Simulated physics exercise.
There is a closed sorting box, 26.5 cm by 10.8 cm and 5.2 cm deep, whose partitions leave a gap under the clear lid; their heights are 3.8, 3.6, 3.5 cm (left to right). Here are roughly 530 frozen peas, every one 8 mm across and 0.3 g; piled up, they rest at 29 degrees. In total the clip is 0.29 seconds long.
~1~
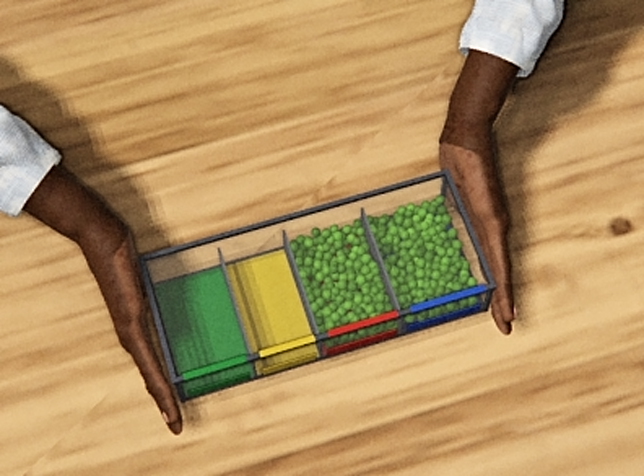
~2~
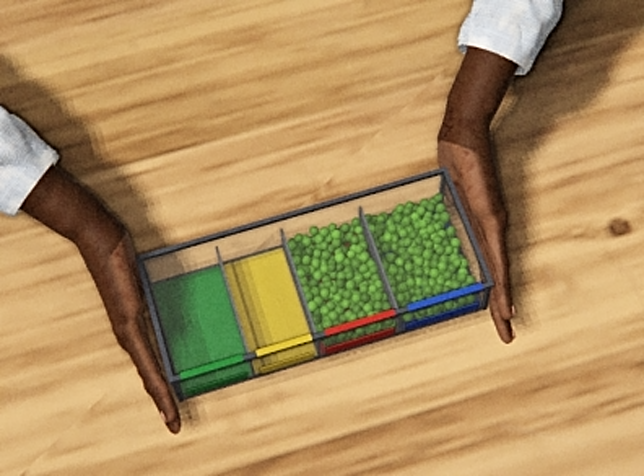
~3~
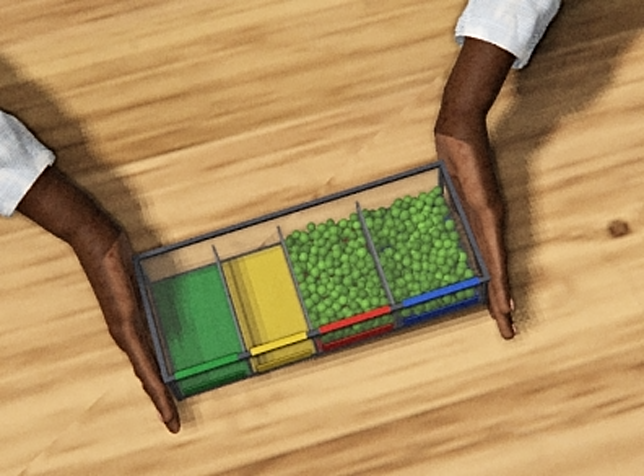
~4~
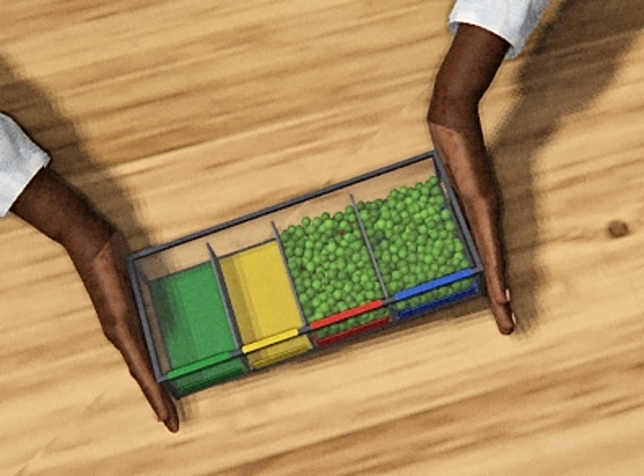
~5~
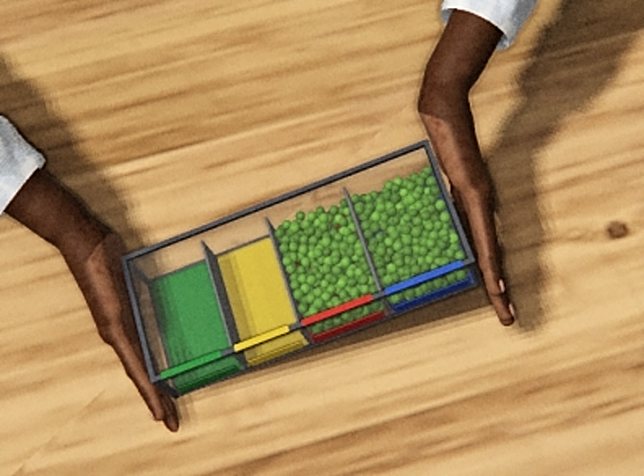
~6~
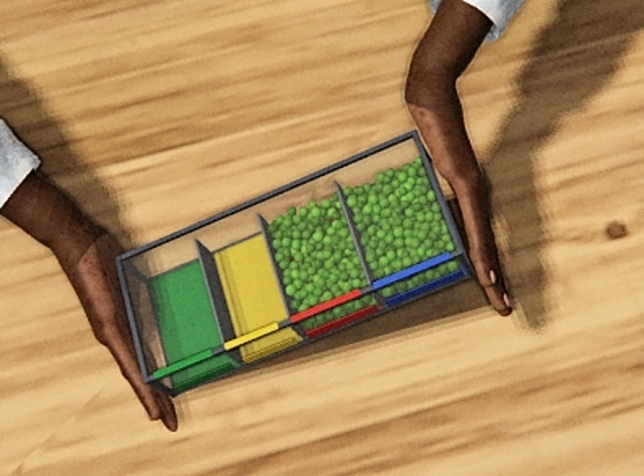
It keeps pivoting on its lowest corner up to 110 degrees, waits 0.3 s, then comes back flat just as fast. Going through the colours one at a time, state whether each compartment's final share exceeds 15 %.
At the end, red: Beats the threshold; blue: Beats the threshold; green: Beats the threshold; yellow: Fails to beat the threshold.
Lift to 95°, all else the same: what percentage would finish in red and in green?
Shares: Red 40, green 20, per cent.
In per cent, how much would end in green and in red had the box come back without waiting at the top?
Final amounts, green 20% and red 50%.
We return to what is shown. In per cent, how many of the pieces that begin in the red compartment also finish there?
My estimate is roughly 70 percent.
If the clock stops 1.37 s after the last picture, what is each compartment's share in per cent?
Red = 45, blue = 35, green = 20, yellow = 0 (percent).
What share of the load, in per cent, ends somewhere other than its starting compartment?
Estimate: Some 35 %.
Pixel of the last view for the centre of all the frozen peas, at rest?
I'd put it at about (326, 280).
Then, 1.37 s after the last picture, tilt 110 degrees; red 45 %, blue 35 %, green 20 %.
Then, 2.28 s after the last picture, tilt 56 degrees; red 50 %, blue 30 %, green 20 %.
Then, 3.20 s after the last picture, tilt 0 degrees; red 50 %, blue 30 %, green 20 %, yellow 5 %.
In the end, red 50 %, blue 30 %, green 20 %, yellow 5 %.
